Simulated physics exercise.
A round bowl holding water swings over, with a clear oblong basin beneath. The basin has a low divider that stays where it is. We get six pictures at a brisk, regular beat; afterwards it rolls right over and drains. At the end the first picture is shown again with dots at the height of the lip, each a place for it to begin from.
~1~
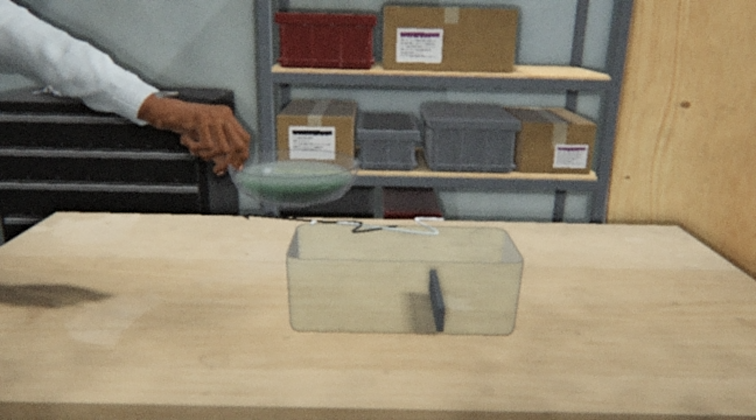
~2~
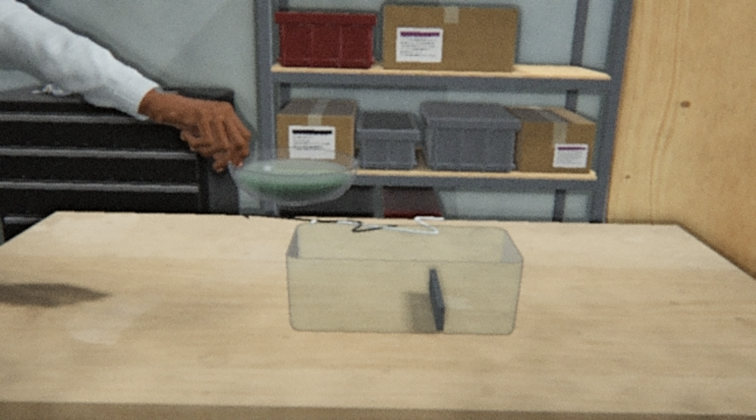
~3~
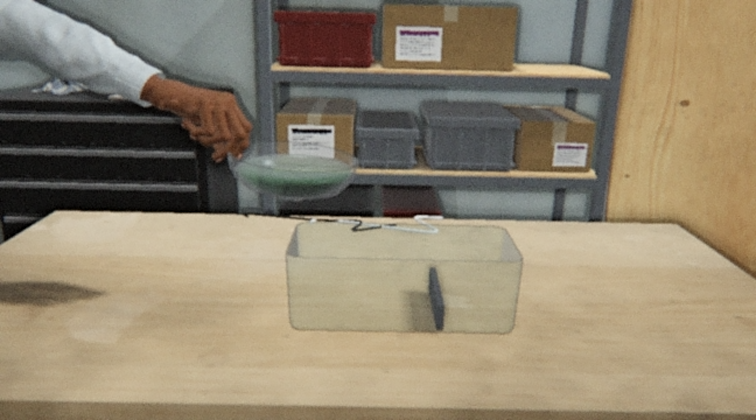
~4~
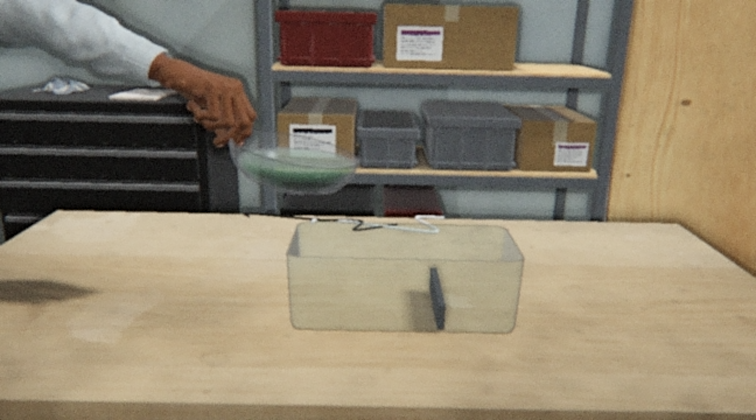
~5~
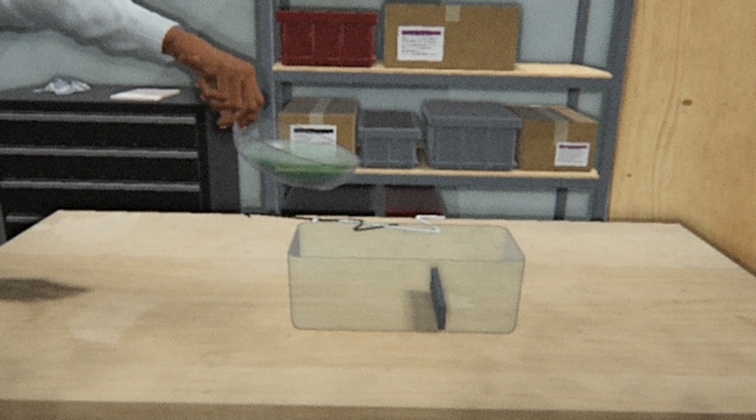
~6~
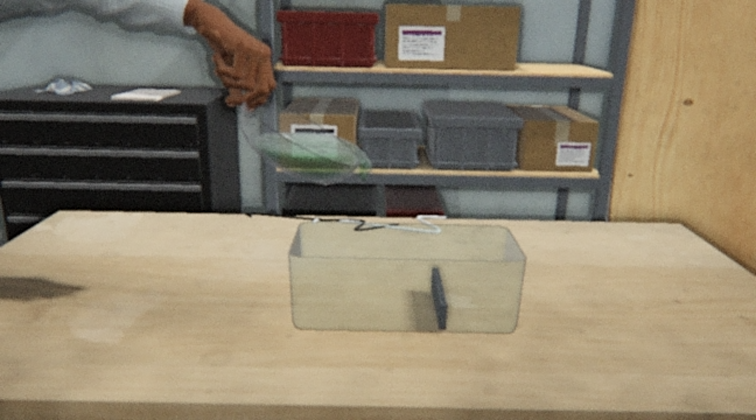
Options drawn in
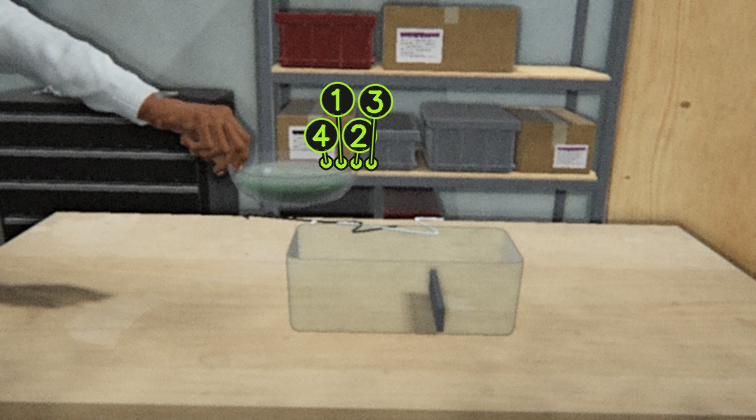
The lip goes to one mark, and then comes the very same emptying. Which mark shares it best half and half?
The best dot is 3.
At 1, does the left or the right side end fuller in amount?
The left side.
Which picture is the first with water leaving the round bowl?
Picture 5.
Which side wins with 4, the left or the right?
The left one.
In lime, 1 at (341, 162); 2 at (356, 163); 3 at (371, 163); 4 at (326, 162).
With 1, about 92 % ends left of the wall and 6 % right of it.
With 2, about 81 % ends left of the wall and 18 % right of it.
With 3, about 45 % ends left of the wall and 54 % right of it.
With 4, about 89 % ends left of the wall and 9 % right of it.
